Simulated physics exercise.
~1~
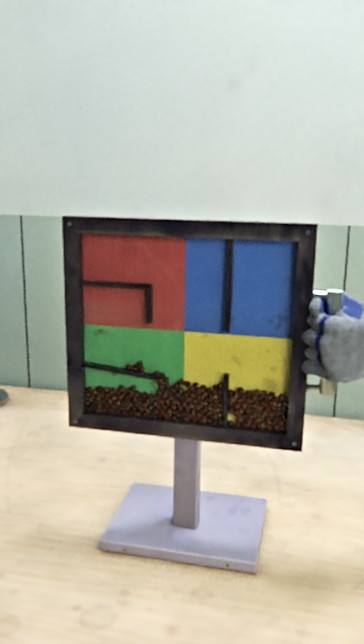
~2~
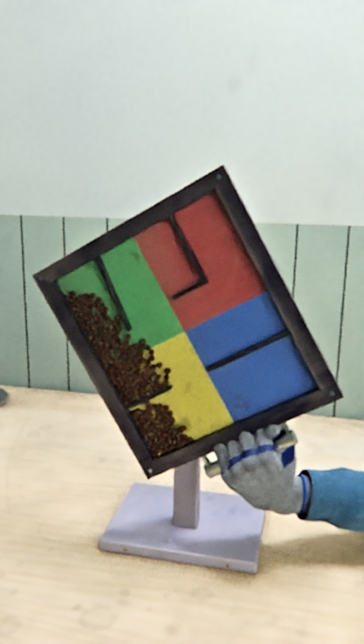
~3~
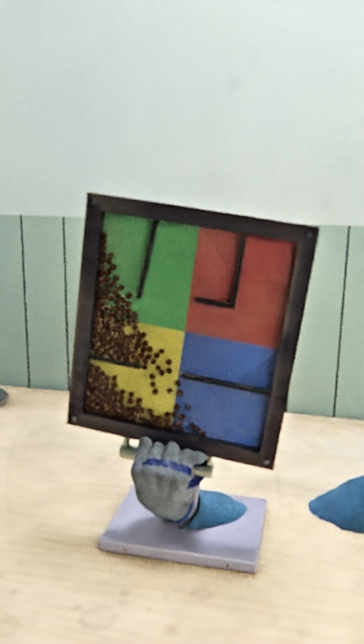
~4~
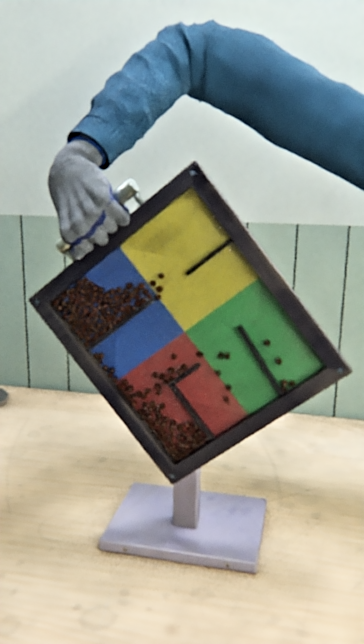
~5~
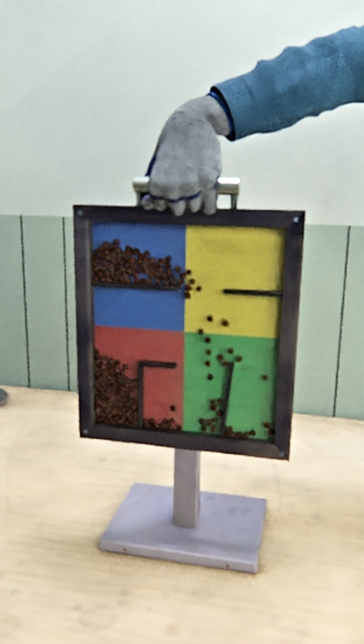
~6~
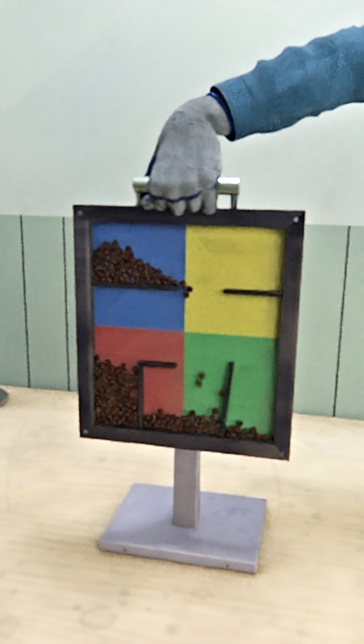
On a pale tabletop, a gloved hand spins the coloured case clockwise, leaving most beads in red.
